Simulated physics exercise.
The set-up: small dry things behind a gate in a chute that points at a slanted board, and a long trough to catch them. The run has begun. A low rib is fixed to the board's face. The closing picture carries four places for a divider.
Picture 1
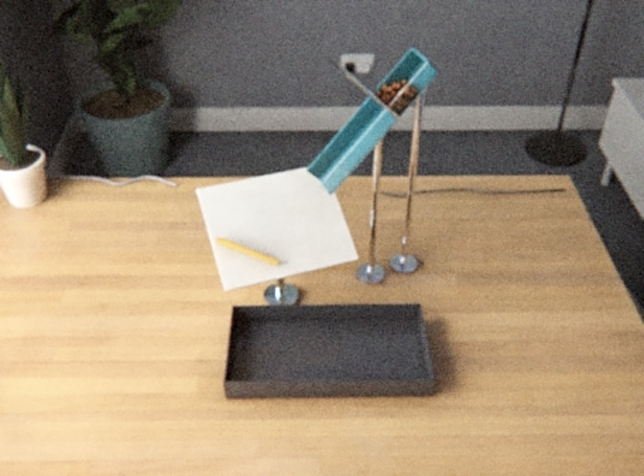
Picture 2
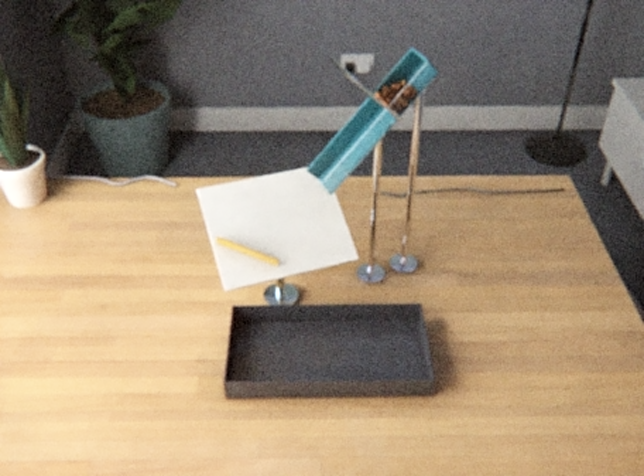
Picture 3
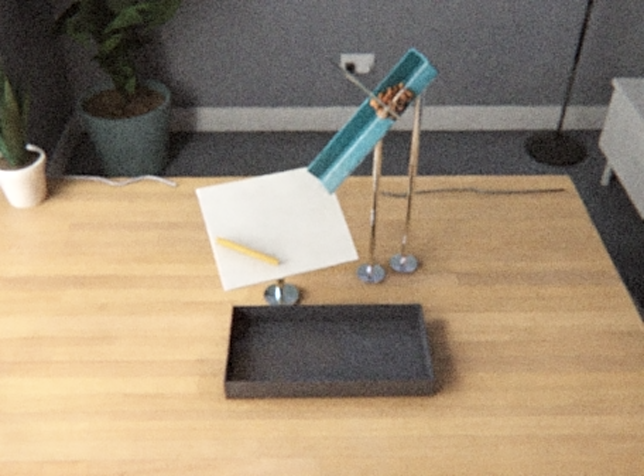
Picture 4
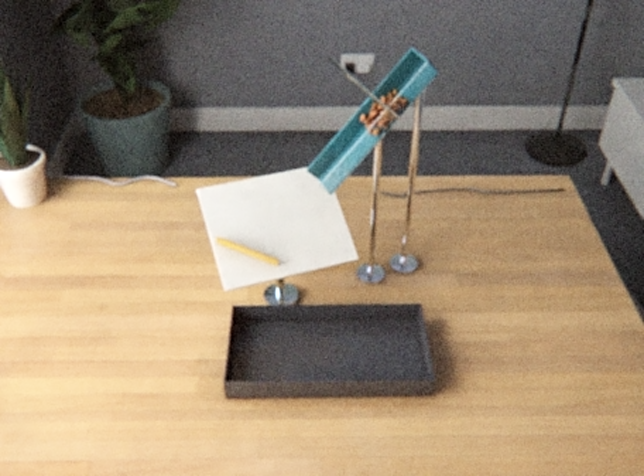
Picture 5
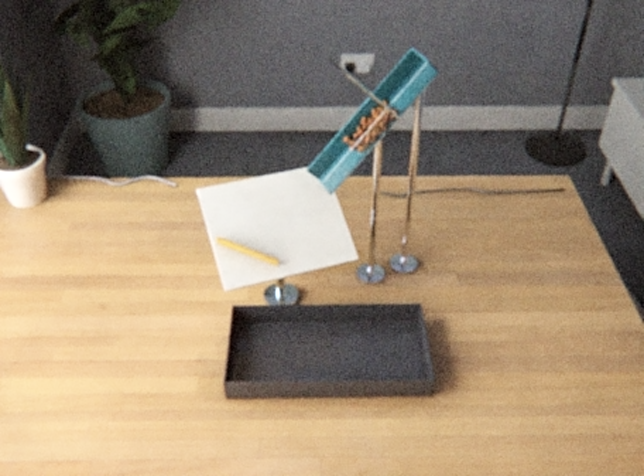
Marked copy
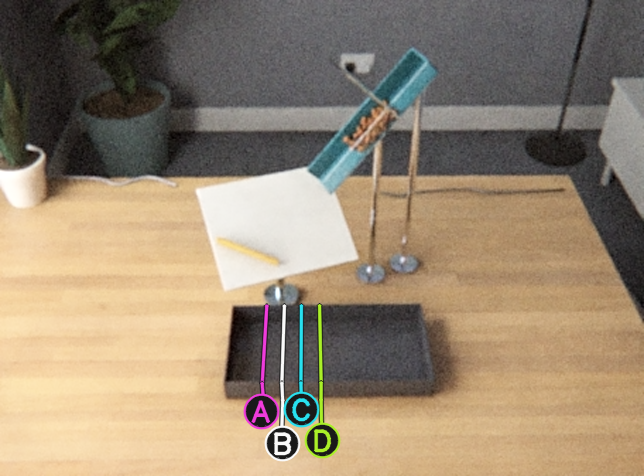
Small brown pieces, bunched near the top of a sloping teal chute, sit above a pale wooden table in a grey-walled room, seen from above and in front. The chute, on two thin metal stands, points down leftward at a tilted white board with a yellow strip, behind a dark empty tray. The pieces slide partway down the chute, spreading slightly, while the camera stays still.
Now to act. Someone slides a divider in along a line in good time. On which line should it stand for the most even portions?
Line C.
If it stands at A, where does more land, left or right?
Right.
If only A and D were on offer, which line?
The answer is D.
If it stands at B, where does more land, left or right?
More lands on the right.
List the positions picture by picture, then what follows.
Load behind the gate at (394, 95), bits of dog kibble; lip of the chute at (324, 187), sloping fairly steeply, in the first picture.
Middle of the board at (278, 224), tilted gently; middle of its low edge at (294, 274); of its high edge at (262, 176), in the second picture.
Front corners of the trough at (224, 382) and (434, 380), empty; front of the load at (380, 113), in the third picture.
Middle of the load at (385, 113); its front at (371, 131), about a quarter of the way to the lip; rib from (217, 237) to (279, 261), in the fourth picture.
Middle of the load at (374, 127); its front at (353, 148), about half of the way to the lip, in the fifth picture.
On the marked copy, line A crosses the front rim at (262, 382); line B crosses the front rim at (281, 382); line C crosses the front rim at (300, 381); line D crosses the front rim at (321, 381).
With A, of what is caught, none on the left of the divider, all on the right.
With B, of what is caught, a stray few on the left of the divider, nearly all on the right.
With C, of what is caught, about a third on the left of the divider, about two thirds on the right.
With D, of what is caught, most on the left of the divider, a small part on the right.
